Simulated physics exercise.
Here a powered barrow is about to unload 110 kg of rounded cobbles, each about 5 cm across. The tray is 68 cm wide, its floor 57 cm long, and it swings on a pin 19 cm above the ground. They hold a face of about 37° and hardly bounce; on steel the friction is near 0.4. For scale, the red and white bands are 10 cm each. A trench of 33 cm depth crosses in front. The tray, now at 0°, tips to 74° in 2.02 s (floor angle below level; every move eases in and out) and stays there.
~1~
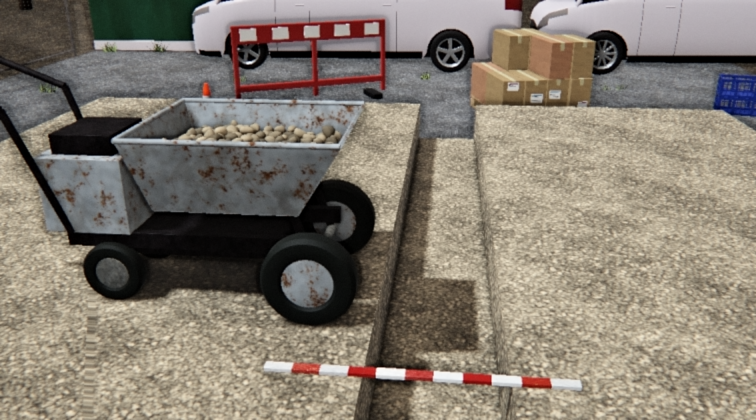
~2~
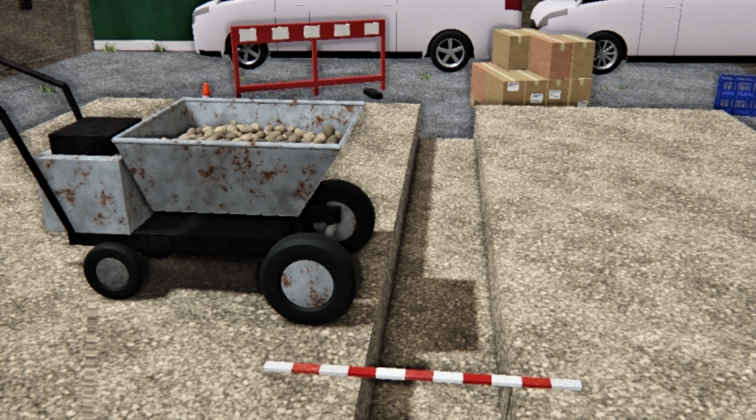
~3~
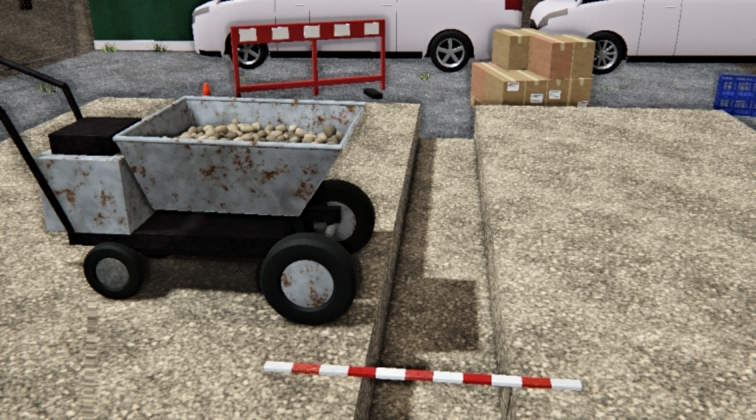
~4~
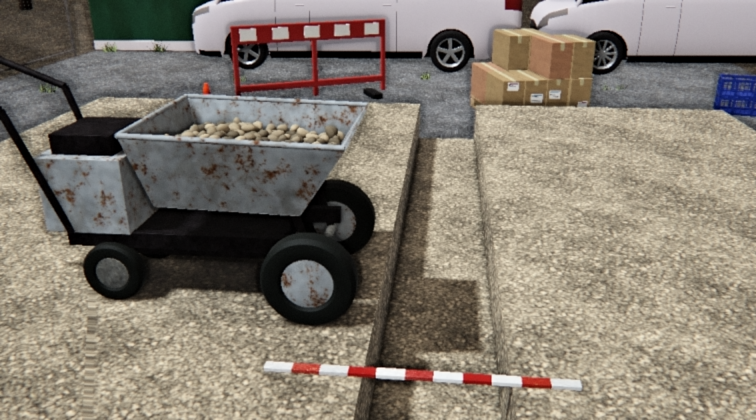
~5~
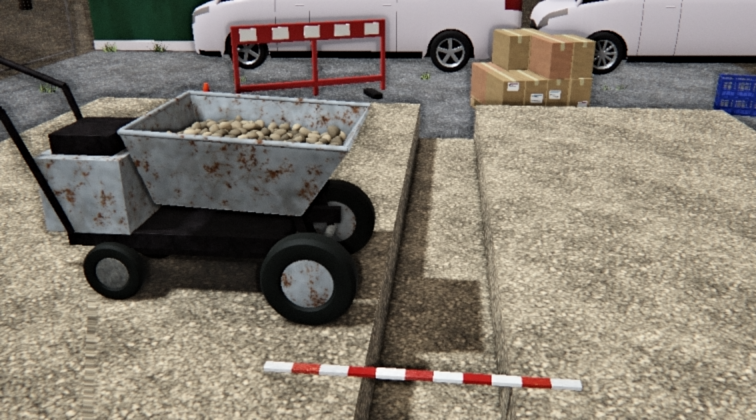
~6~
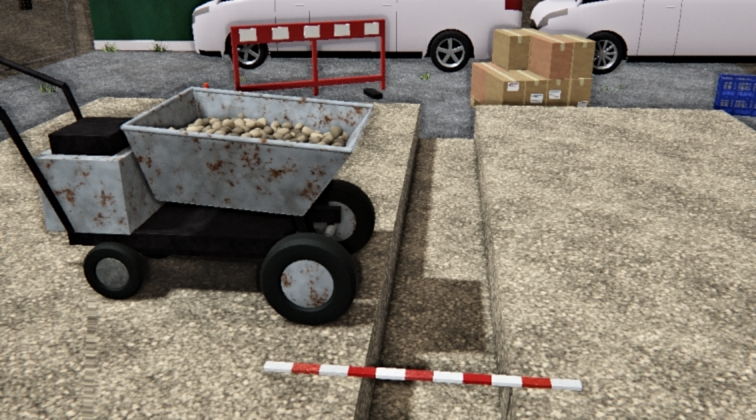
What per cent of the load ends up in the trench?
Close to 69 in a hundred.
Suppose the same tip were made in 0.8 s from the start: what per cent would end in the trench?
Then about 50 per cent.
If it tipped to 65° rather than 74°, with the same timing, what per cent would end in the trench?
It would be near 55 per cent.
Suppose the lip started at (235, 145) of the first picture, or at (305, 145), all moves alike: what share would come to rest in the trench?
About 100 and 95 per cent.
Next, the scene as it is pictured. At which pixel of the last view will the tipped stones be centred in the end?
Their middle is at about (479, 337).
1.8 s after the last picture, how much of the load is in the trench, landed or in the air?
Some 25 per cent.
Then, 1.2 s after the last picture the floor is at 63°, 100 % in the tray; the foremost stones are at (450, 232).
Then, 1.8 s after the last picture the floor is at 74°, 49 % in the tray, 26 % in the trench, 24 % past the trench; the foremost stones are at (598, 294).
Then, 2.2 s after the last picture the floor is at 74°, 26 % in the tray, 43 % in the trench, 31 % past the trench; the foremost stones are at (682, 306).
Then, 4.1 s after the last picture the floor is at 74°, 0 % in the tray, 69 % in the trench, 31 % past the trench; the foremost stones are at (714, 308).
